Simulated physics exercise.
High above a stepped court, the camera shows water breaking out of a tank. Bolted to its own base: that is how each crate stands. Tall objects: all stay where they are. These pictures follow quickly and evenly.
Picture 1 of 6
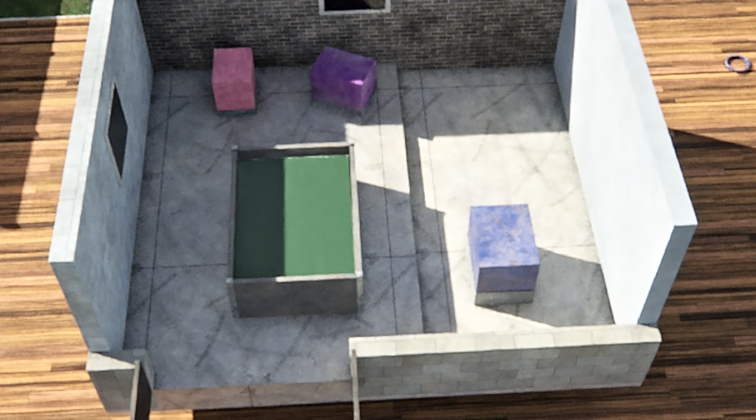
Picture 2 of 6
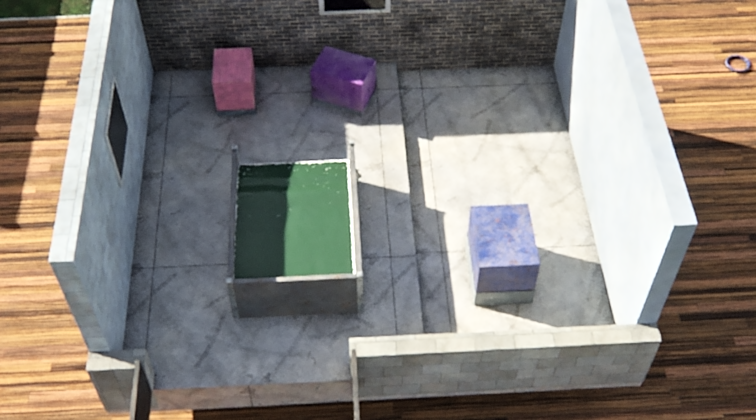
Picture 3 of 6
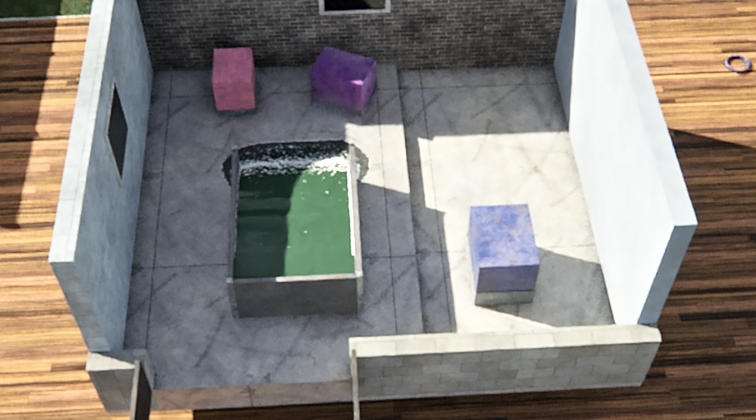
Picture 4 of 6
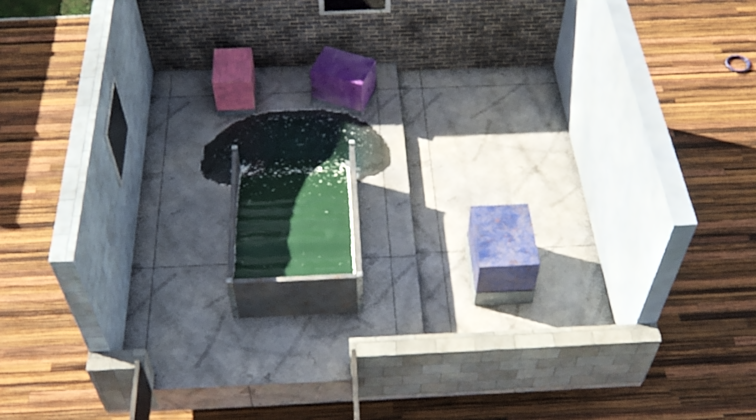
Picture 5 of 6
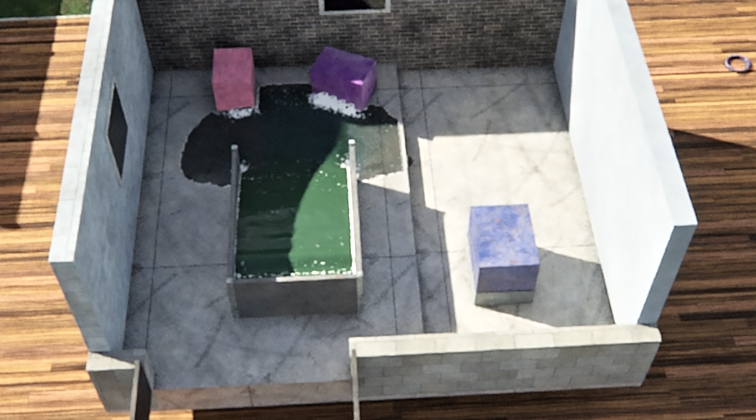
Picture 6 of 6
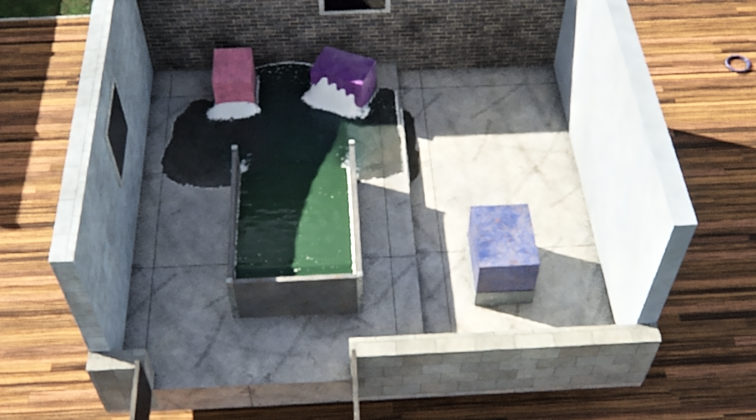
A walled court with a pale stone floor, stepped down its middle and ringed by wooden planking, is seen from high above by a still camera. An open tank of green water sits left of centre, with a pink crate and a purple crate behind it and a blue one to the right. Water bursts from the tank's far side, fans out darkly, and foams around the pink and purple crates.
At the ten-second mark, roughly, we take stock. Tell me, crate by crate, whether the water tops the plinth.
Blue crate: No, it does not. Pink crate: Yes, it does. Purple crate: Yes, it does.
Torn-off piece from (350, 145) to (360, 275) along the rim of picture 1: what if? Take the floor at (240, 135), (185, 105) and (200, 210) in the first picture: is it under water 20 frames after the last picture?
Untouched, untouched, untouched.
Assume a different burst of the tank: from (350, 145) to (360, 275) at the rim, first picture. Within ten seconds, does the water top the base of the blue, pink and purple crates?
Result: Blue is swamped; pink is not reached; purple is swamped.
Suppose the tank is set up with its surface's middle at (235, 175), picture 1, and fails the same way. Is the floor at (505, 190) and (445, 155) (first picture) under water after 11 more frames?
Taking the spots in order: Bare, swamped.
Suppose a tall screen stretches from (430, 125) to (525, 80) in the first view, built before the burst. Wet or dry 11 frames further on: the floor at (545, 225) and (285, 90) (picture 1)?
Untouched, reached.
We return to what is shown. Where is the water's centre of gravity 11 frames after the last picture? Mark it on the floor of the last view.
Centre of mass: Roughly (299, 149).
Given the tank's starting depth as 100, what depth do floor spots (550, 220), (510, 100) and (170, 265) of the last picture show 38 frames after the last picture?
Readings in order: Around 10, 14 and 8 %.
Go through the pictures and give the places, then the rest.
The open tank at (294, 213) is whole and still, in the first frame.
Water pours out on the open tank's far side and has run to a hidden place, in the second frame.
The front is at a hidden place, out from the gap on the open tank's far side, in the third frame.
Water pours out on the open tank's far side and has run to (242, 124), in the fourth frame.
The front is at (264, 90), out from the gap on the open tank's far side, in the fifth frame.
The front is at (256, 70), out from the gap on the open tank's far side, in the sixth frame.
A moment on, water covers 30 % of the floor; the blue crate not reached, the pink crate water round its plinth, the purple crate water round its plinth.
Next, water covers 40 % of the floor; the blue crate not reached, the pink crate water round its plinth, the purple crate water round its plinth.
Then, water covers 60 % of the floor; the blue crate not reached, the pink crate water round its plinth, the purple crate water round its plinth.
Later, water covers 90 % of the floor; the blue crate water round its plinth, the pink crate water round its plinth, the purple crate water round its plinth.
In the end, water covers 95 % of the floor; the blue crate stayed above the water, the pink crate was topped, the purple crate was topped.
